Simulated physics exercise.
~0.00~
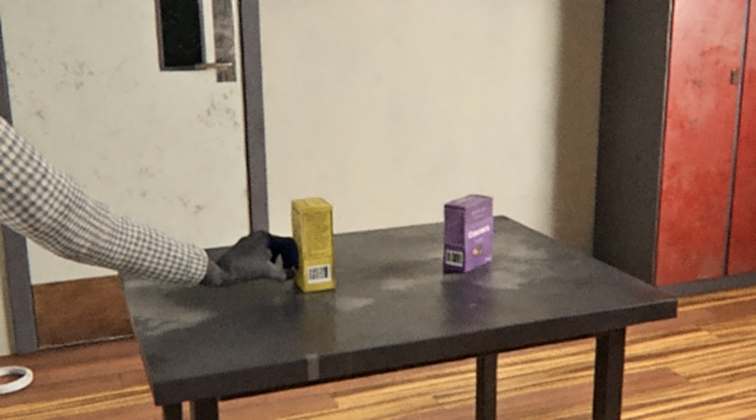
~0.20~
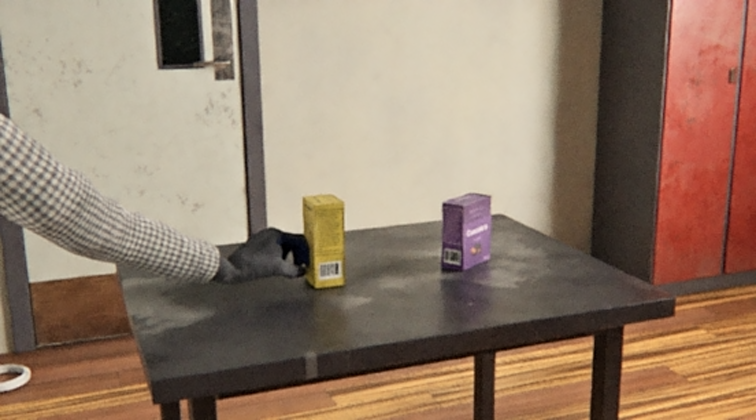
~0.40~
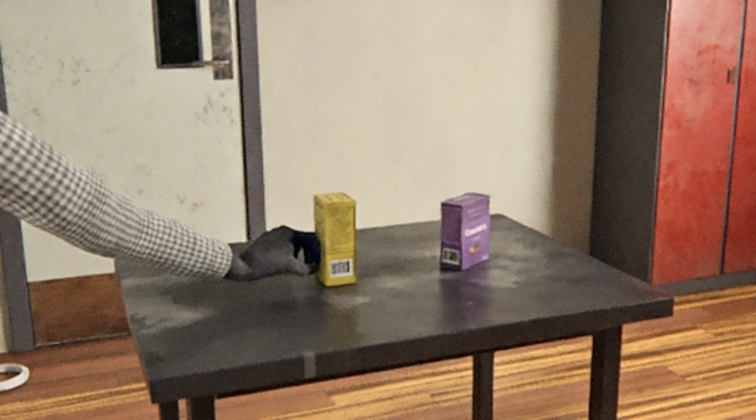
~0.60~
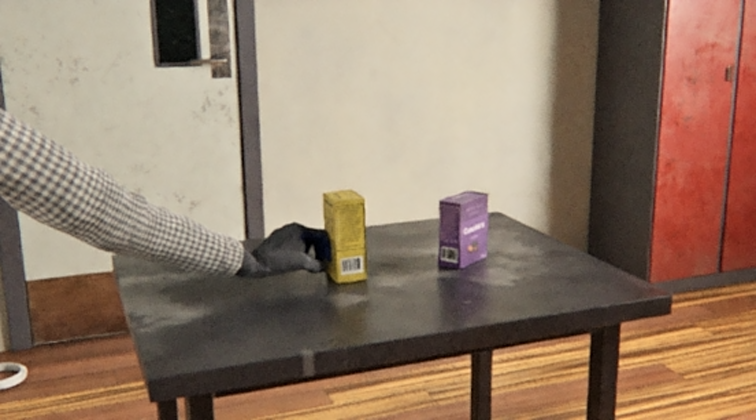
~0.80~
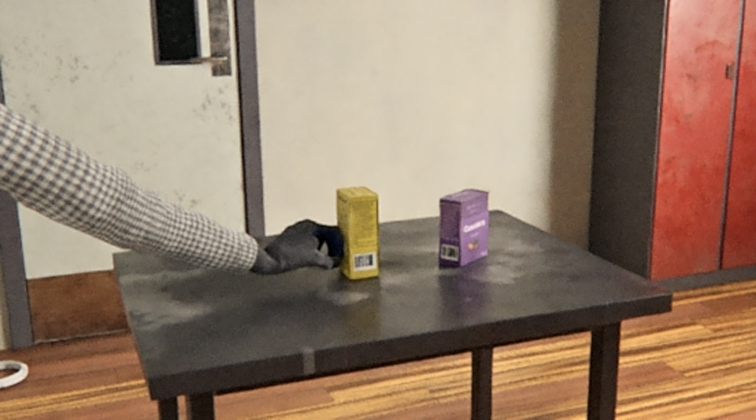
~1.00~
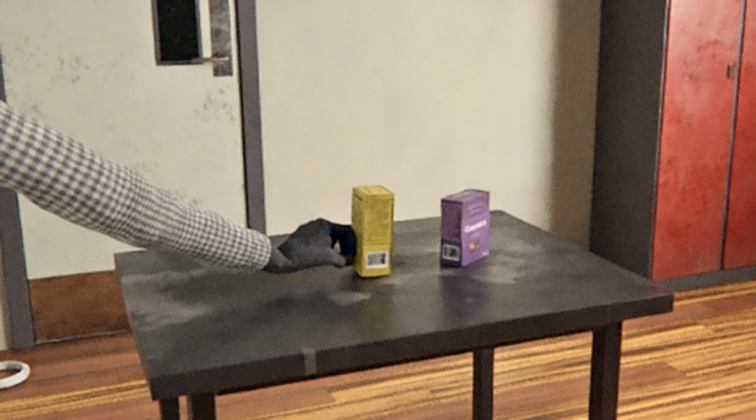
A yellow carton slid slowly to the right across a dark table as a gloved hand pushed it from the left, moving closer to a purple packet that stayed put, and it ended still upright with a gap between the two.
